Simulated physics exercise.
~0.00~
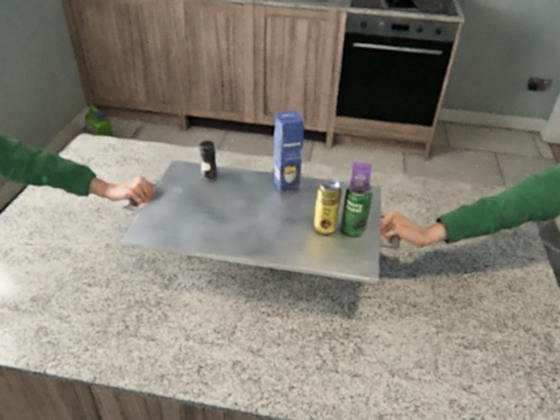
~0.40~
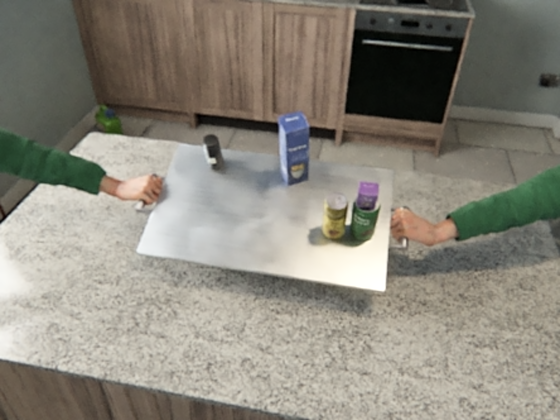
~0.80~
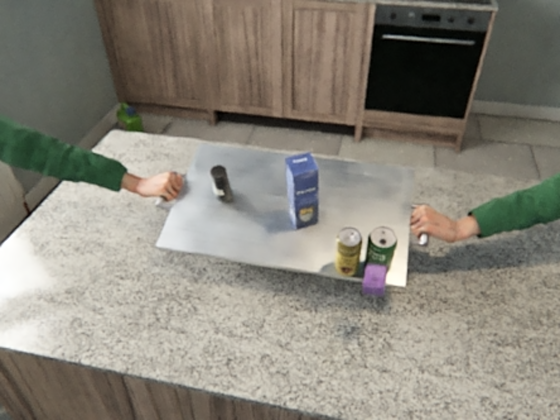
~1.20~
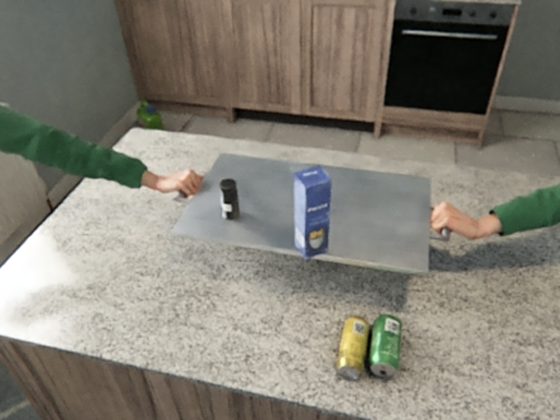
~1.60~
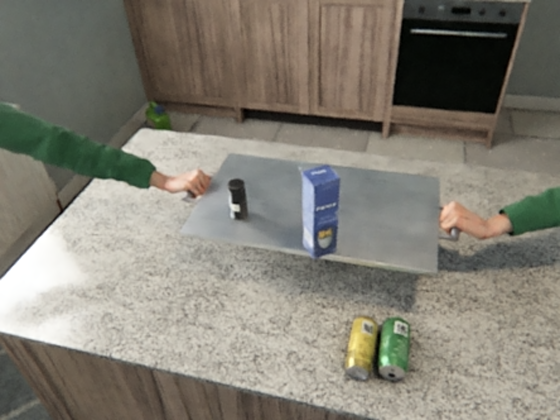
Two cans and a purple carton sliding off a tilting tray held by two hands, while a blue carton and black shaker stay standing.
